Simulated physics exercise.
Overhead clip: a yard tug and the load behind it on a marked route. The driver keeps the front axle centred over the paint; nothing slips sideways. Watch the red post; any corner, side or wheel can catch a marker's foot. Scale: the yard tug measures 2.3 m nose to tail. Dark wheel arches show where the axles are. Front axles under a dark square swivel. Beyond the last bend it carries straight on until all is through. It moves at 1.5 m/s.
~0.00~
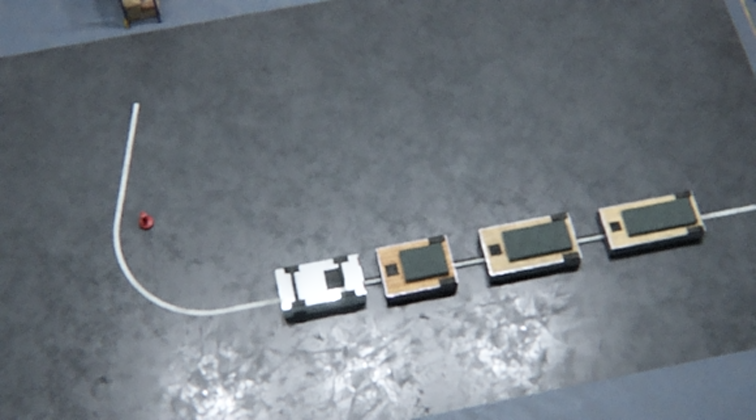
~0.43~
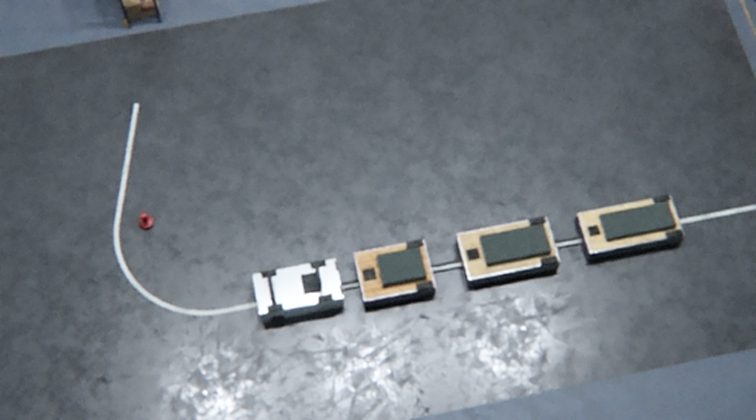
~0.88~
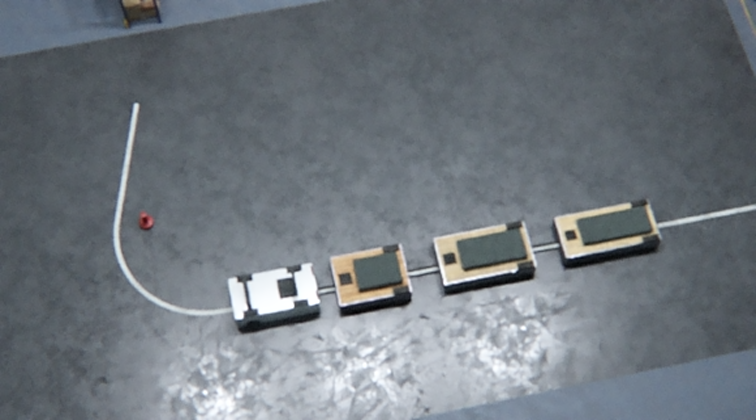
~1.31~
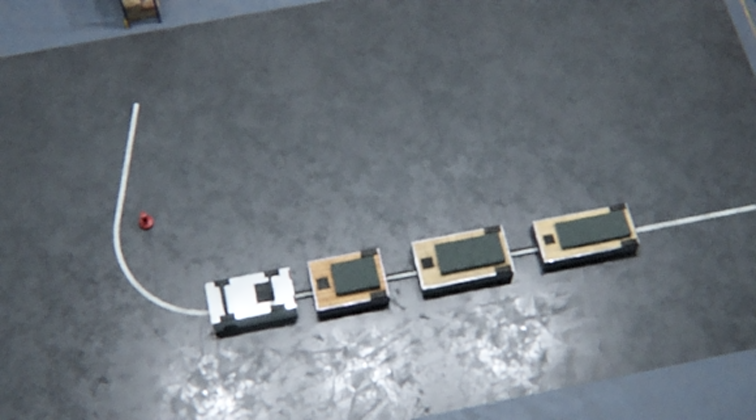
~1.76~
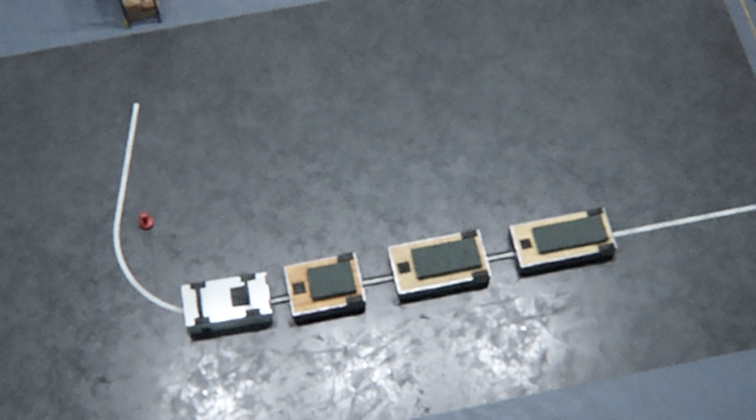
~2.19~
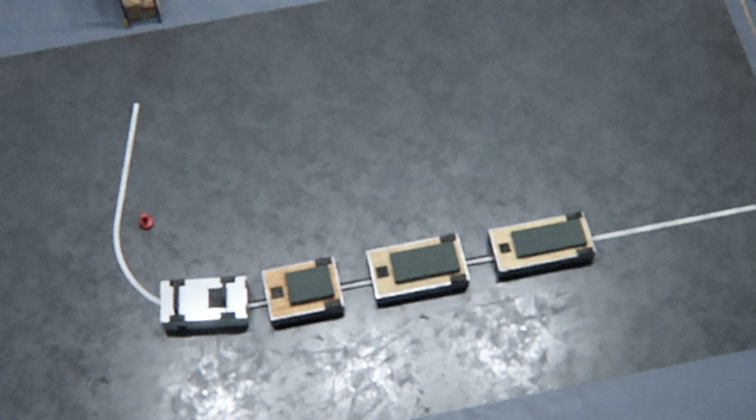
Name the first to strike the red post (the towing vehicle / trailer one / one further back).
First contact comes from the towing vehicle.
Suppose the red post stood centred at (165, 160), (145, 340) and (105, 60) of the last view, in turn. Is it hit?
First struck, second missed, third missed.
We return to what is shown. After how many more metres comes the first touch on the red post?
After some 3.5 m.
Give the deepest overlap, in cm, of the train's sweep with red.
Red 90.
Then, 4.7 s in, the last axle is at (469, 255) of the last picture, on the line; the yard tug has hit red.
Then, 7.4 s in, the last axle is at (355, 276) of the last picture, 5 cm off the line.
Then, 10.1 s in, the last axle is at (245, 268) of the last picture, 90 cm off the line.
Then, 12.7 s in, the last axle is at (167, 191) of the last picture, 145 cm off the line.
Then, 15.3 s in, the last axle is at (148, 81) of the last picture, 40 cm off the line; 1 of 1 struck in all.
